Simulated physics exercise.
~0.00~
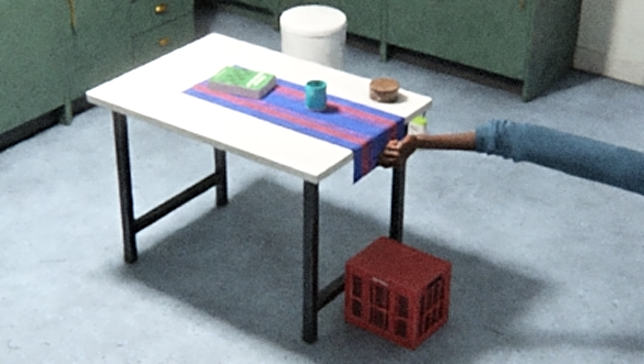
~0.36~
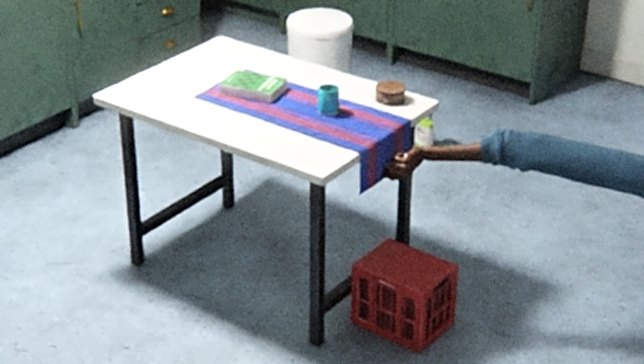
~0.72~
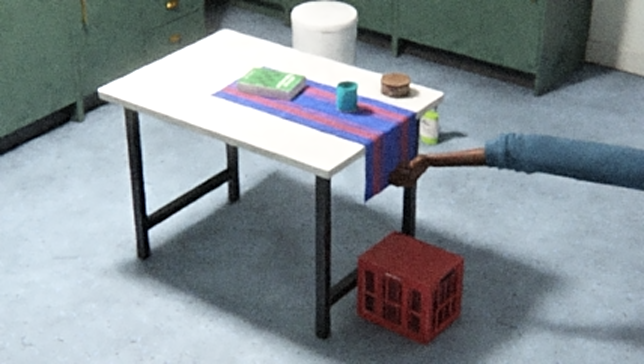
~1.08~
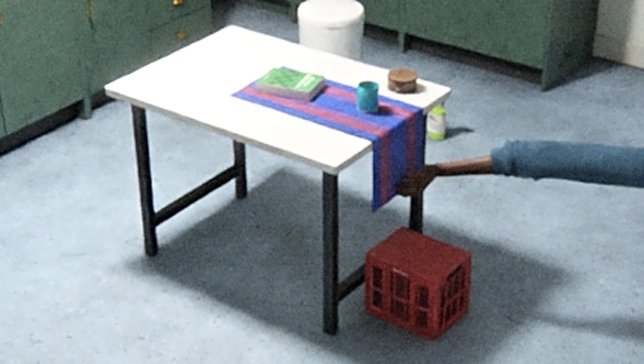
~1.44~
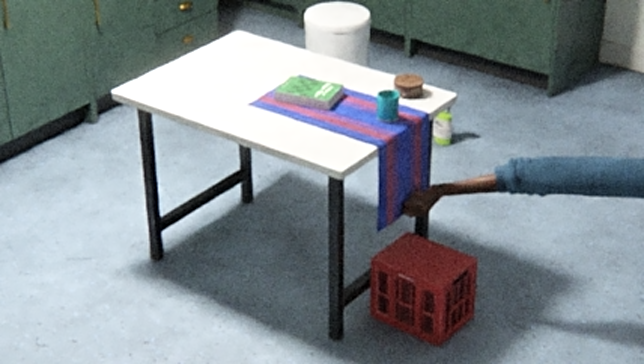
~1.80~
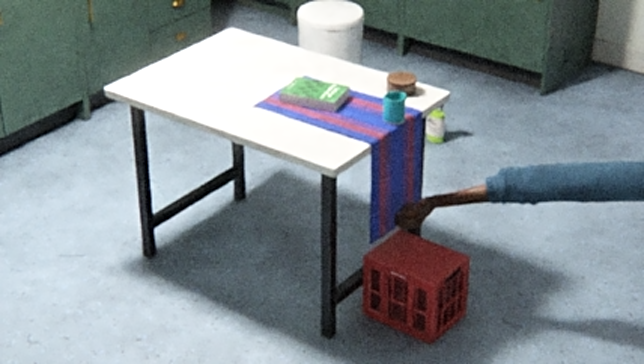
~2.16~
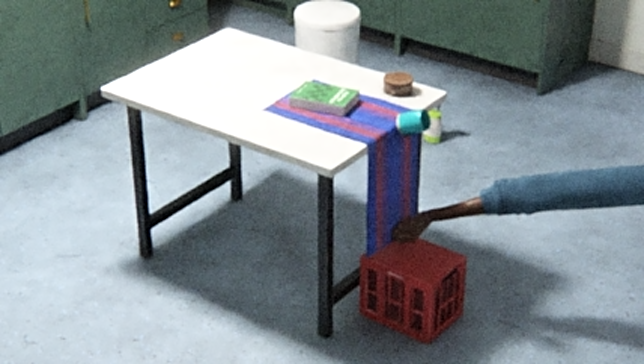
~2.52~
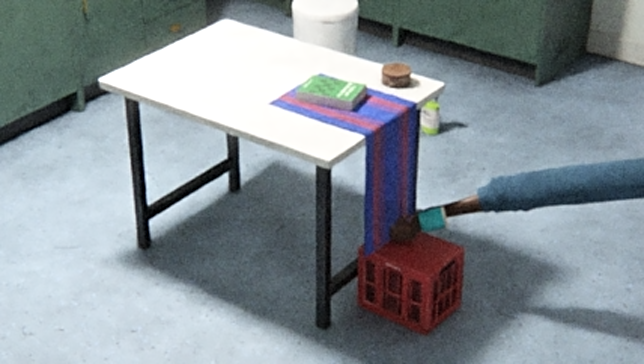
On a white table, a hand pulling a striped blue cloth down toward a red crate, turquoise mug tipping off the end.
